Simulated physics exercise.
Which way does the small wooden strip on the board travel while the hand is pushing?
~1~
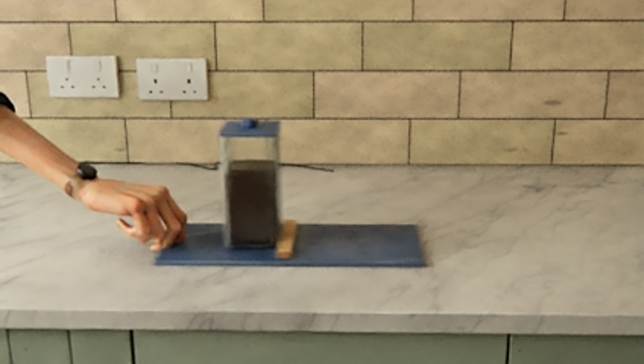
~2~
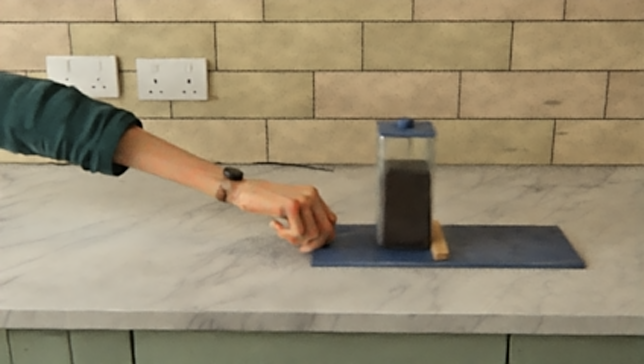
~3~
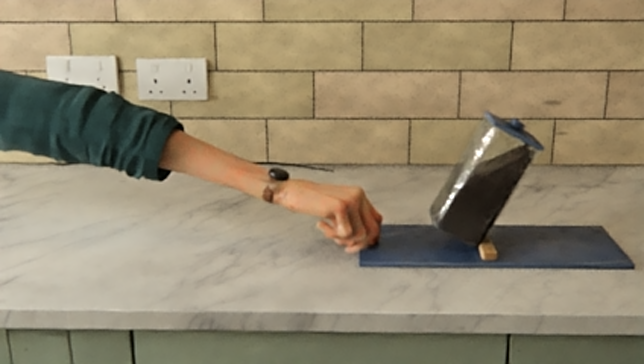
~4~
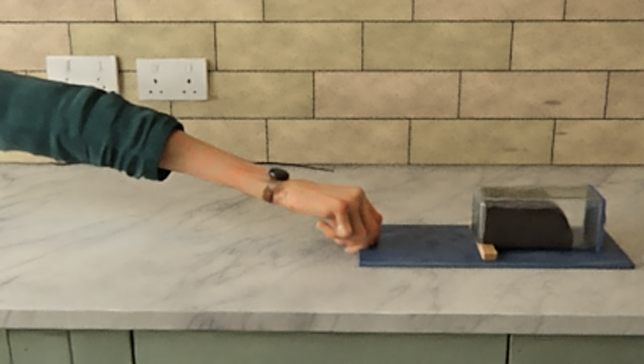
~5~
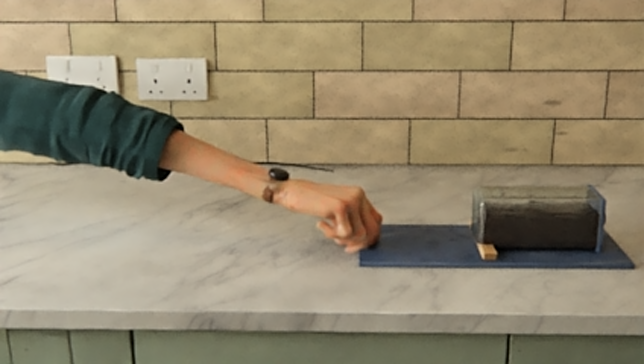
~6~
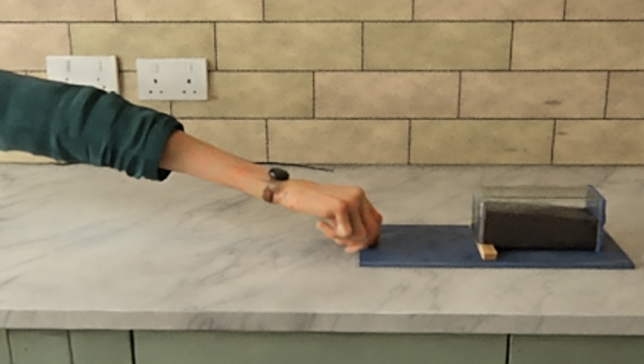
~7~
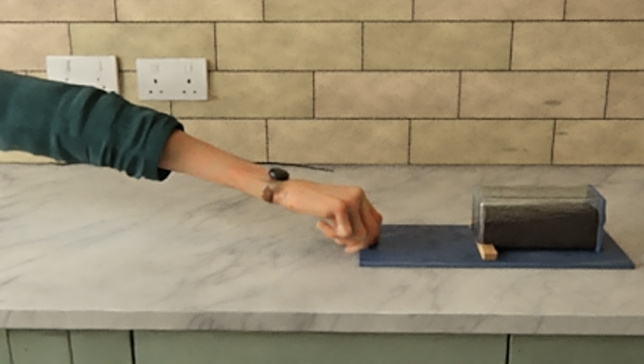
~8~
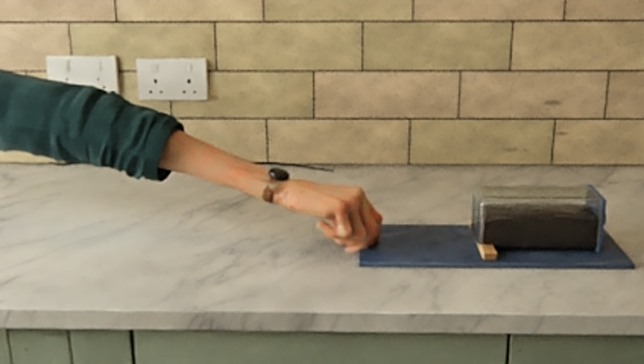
The wooden strip travels to the right along with the board.
